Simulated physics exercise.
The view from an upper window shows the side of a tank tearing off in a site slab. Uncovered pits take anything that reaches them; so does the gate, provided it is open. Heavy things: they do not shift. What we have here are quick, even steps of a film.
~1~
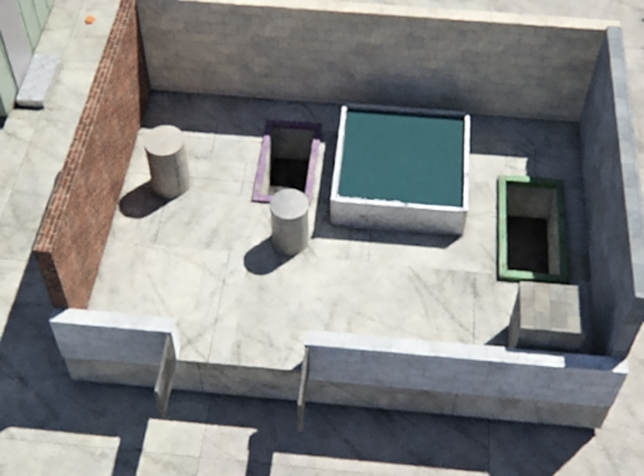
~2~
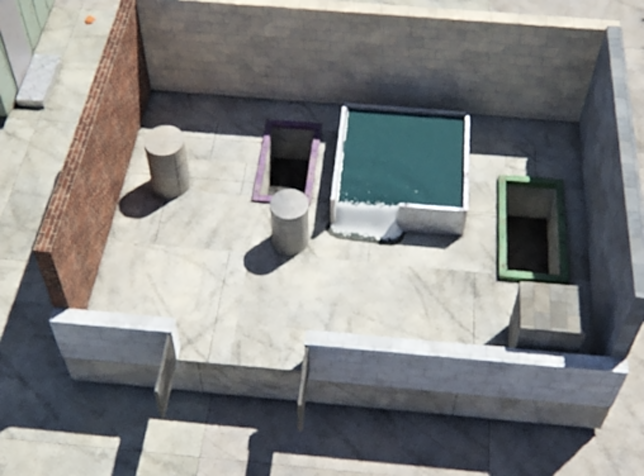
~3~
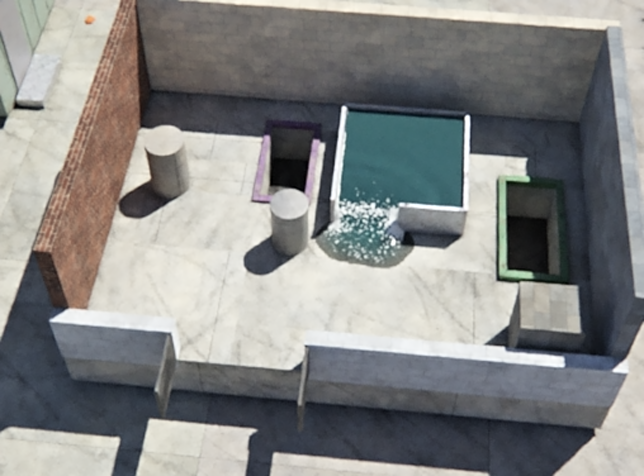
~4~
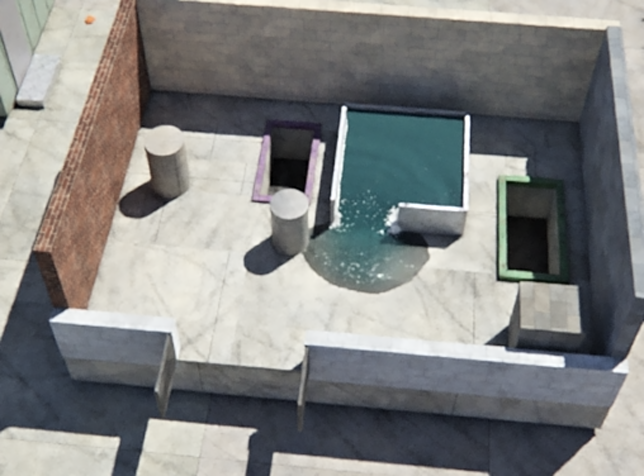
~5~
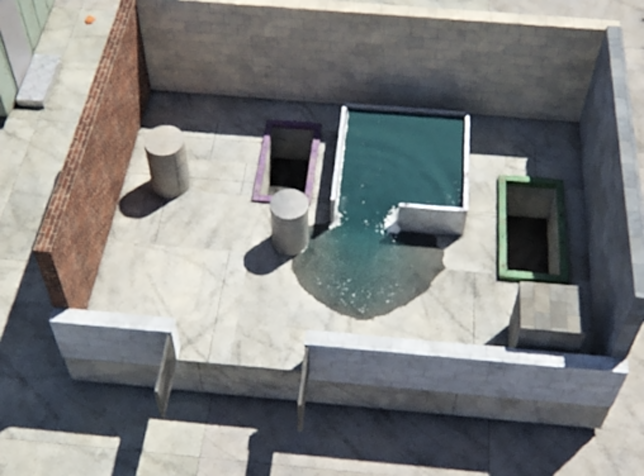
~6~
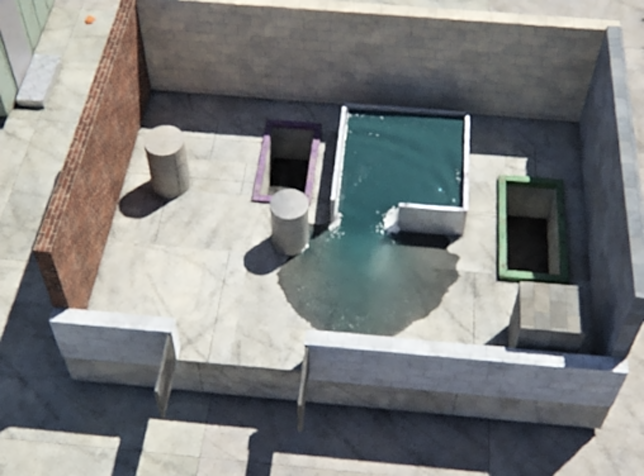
We see a walled yard with a raised tank of green water between purple-rimmed and green-rimmed openings; part of the tank's near side breaks away, and water pours out, spreading across the pale floor toward the front wall.
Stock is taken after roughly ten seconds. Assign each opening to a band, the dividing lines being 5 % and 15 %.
In the end the gate accounts for a substantial part - beyond fifteen per cent; the purple pit accounts for a negligible part - below five per cent; the green pit accounts for a negligible part - below five per cent.
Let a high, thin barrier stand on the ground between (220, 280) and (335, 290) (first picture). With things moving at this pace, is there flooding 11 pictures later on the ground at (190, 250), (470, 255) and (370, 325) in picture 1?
Swamped, untouched, swamped.
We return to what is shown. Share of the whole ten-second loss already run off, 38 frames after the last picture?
Working it through, I arrive at 75 per cent.
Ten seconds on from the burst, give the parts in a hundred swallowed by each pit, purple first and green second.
Close to 0 in a hundred and 0 in a hundred, in that order.
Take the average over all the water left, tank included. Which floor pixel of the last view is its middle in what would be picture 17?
Around pixel (388, 223) of the last picture.
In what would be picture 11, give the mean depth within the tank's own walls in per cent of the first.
74 percent or thereabouts.
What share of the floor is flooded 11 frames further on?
About 30 per cent.
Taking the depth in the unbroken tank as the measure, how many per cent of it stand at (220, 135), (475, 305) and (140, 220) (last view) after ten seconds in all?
Readings in sequence: 0, 12, 4 percent.
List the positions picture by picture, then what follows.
The tank at (402, 158) is whole and still, in the first picture.
Water pours out at (366, 219) and has run to (399, 237), in the second picture.
The front is at (394, 260), out from the gap at (366, 219), in the third picture.
The front is at (368, 289), out from the gap at (366, 220), in the fourth picture.
The front is at (366, 315), out from the gap at (366, 220), in the fifth picture.
The front is at a hidden place, out from the gap at (366, 219), in the sixth picture.
A moment on, water covers 20 % of the floor; the gate 0 %, the purple pit 0 %, the green pit 0 %.
Next, water covers 30 % of the floor; the gate 6 %, the purple pit 0 %, the green pit 0 %.
Then, water covers 35 % of the floor; the gate 15 %, the purple pit 0 %, the green pit 0 %.
Later, water covers 55 % of the floor; the gate 26 %, the purple pit 0 %, the green pit 0 %.
In the end, water covers 75 % of the floor; the gate 35 %, the purple pit 0 %, the green pit 0 %.
